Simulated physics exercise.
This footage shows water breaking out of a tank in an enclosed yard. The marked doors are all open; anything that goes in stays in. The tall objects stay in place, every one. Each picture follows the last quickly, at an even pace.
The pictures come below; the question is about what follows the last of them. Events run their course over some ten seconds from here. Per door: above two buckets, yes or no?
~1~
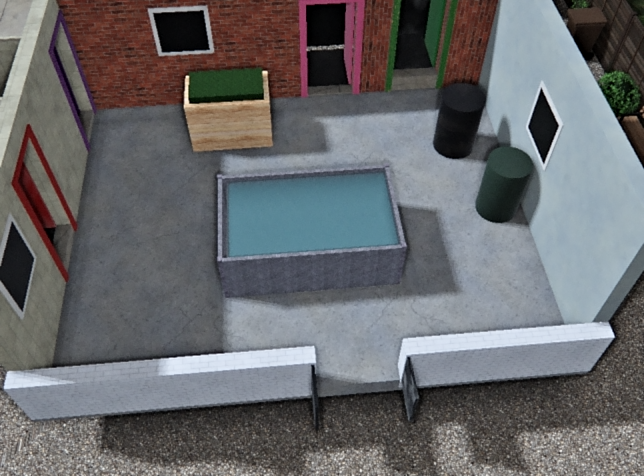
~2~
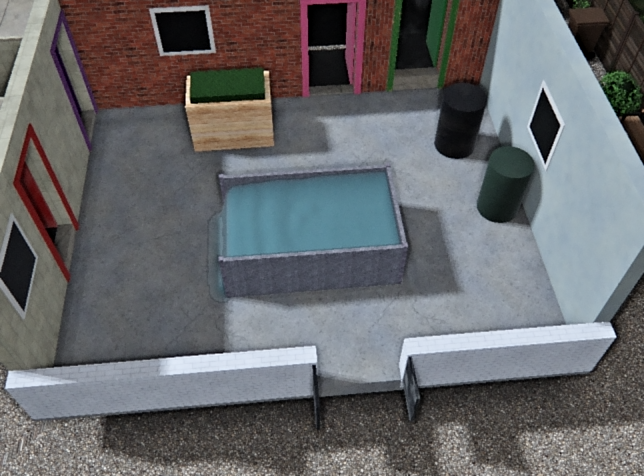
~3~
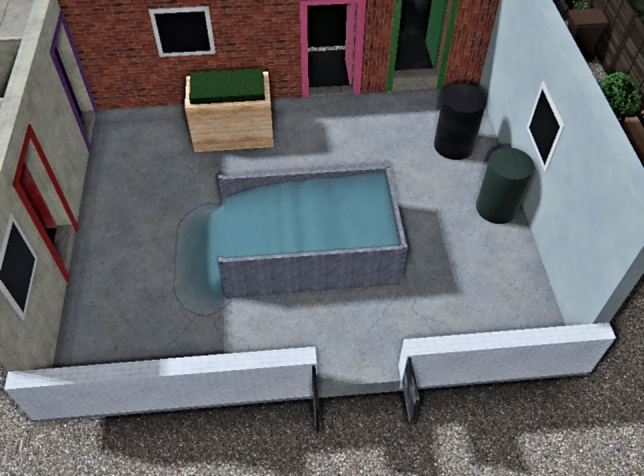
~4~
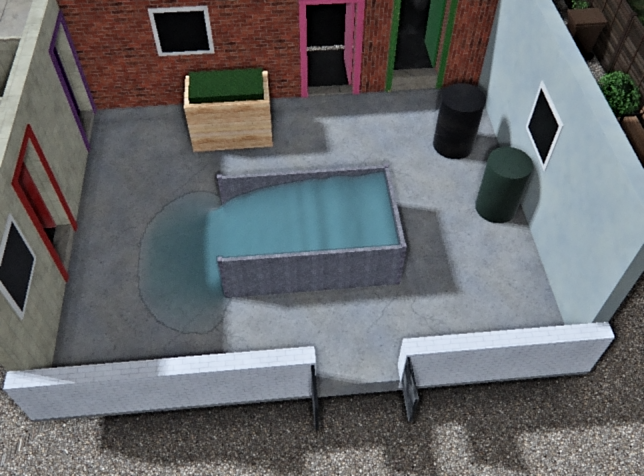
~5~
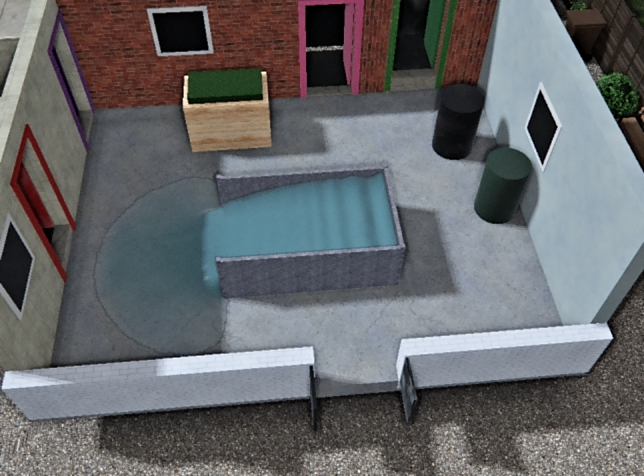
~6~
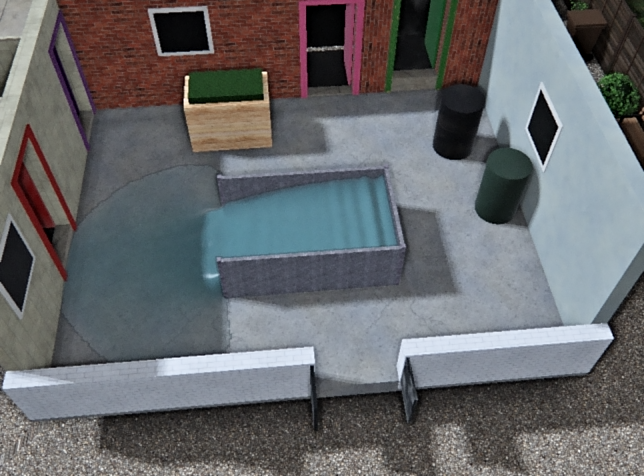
Green door no. Purple door yes. Pink door no. Red door yes.
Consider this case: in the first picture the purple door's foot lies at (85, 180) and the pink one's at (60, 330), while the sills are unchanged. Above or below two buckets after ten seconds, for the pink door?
The pink one tops the limit, as far as I can tell.
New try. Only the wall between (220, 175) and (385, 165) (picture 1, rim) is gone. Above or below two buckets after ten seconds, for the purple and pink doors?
The purple door ends up above and the pink door ends up above.
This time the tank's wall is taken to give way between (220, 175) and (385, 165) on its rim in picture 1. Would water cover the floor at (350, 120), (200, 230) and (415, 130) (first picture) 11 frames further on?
In turn: Flooded, not flooded, flooded.
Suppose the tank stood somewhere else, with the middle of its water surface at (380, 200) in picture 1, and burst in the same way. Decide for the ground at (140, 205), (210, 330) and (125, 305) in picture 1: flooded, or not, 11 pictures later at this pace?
Check in sequence: Soaked through, soaked through, soaked through.
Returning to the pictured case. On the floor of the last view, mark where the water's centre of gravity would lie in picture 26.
Somewhere near (179, 252).
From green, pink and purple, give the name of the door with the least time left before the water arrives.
I choose the purple-painted one.
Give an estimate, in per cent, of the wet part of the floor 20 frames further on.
I reckon around 45 %.
A moment on, water covers 30 % of the floor; the green door not reached, the purple door not reached, the pink door not reached, the red door far over two buckets in.
Next, water covers 30 % of the floor; the green door not reached, the purple door wet at the sill, nothing in, the pink door not reached, the red door far over two buckets in.
Then, water covers 45 % of the floor; the green door not reached, the purple door over two buckets in, the pink door not reached, the red door far over two buckets in.
Later, water covers 75 % of the floor; the green door wet at the sill, nothing in, the purple door far over two buckets in, the pink door under two buckets in, the red door far over two buckets in.
In the end, water covers 95 % of the floor; the green door wet at the sill, nothing in, the purple door far over two buckets in, the pink door under two buckets in, the red door far over two buckets in.
